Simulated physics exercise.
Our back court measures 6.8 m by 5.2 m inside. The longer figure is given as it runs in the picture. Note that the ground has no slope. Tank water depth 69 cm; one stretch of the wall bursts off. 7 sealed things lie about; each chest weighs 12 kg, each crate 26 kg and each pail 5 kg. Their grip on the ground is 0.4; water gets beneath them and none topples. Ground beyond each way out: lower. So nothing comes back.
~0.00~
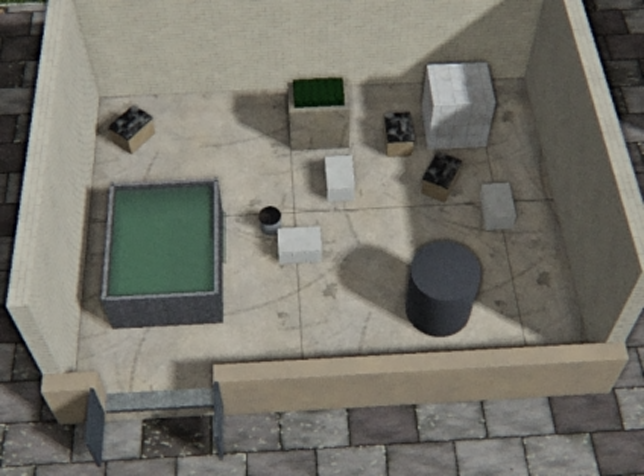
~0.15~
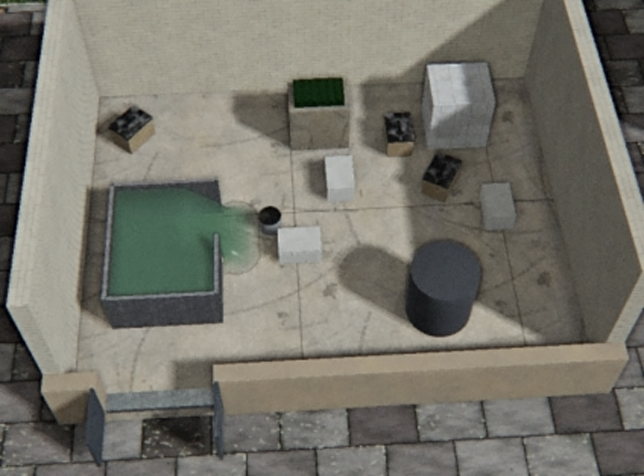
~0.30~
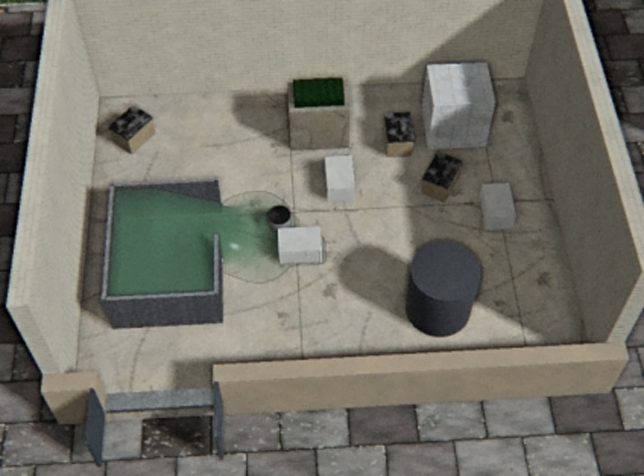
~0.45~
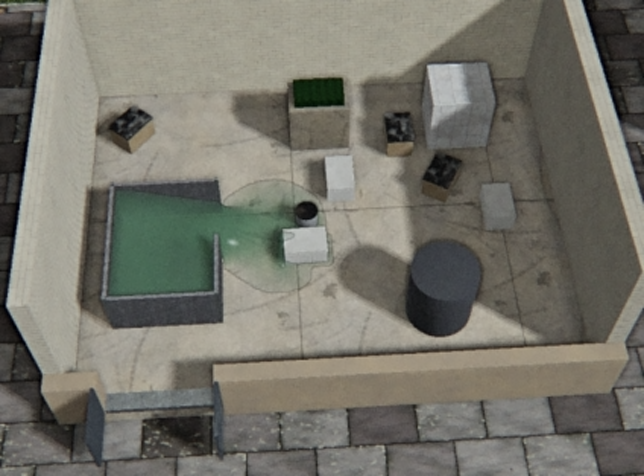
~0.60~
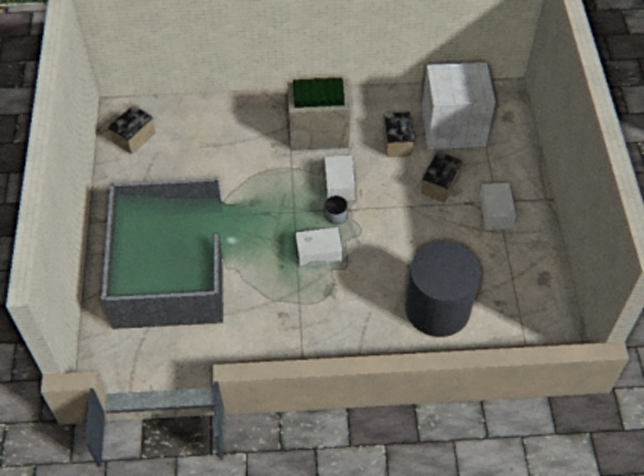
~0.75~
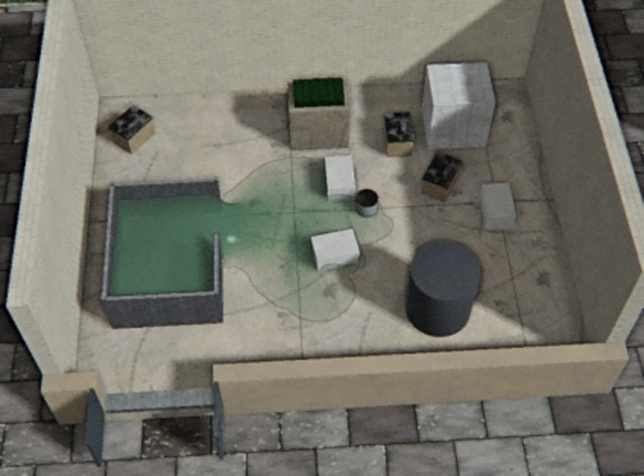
In a walled court, green water spills from a tank, pushing a pail and crate right.
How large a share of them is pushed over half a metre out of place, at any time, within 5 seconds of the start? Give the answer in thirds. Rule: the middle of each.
Two thirds or more.
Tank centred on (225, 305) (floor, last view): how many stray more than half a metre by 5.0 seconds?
Then the count would be 4.
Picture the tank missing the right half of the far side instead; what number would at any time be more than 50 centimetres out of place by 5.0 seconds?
In that case 2 of them.
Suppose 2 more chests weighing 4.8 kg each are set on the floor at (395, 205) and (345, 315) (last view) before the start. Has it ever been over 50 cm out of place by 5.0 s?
Well, in turn they are above that and above that.
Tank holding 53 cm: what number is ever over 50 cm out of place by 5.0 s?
In that case 6 of them.
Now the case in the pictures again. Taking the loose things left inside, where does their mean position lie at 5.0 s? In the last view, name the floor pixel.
Roughly at (408, 181).
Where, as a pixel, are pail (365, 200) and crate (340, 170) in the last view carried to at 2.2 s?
They end up about (521, 201) and (475, 153) in the last view.
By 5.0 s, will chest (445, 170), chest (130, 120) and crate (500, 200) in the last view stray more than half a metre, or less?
The first is beyond the limit, the second inside the limit, and the third beyond the limit.
After 1.1 s 2 of 7 are over 50 cm from their spots; 0 afloat.
After 2.2 s 5 of 7 are over 50 cm from their spots; 2 afloat.
After 3.5 s 6 of 7 are over 50 cm from their spots; 3 afloat.
After 5.0 s 6 of 7 are over 50 cm from their spots, and 6 have been at some point; 3 afloat.
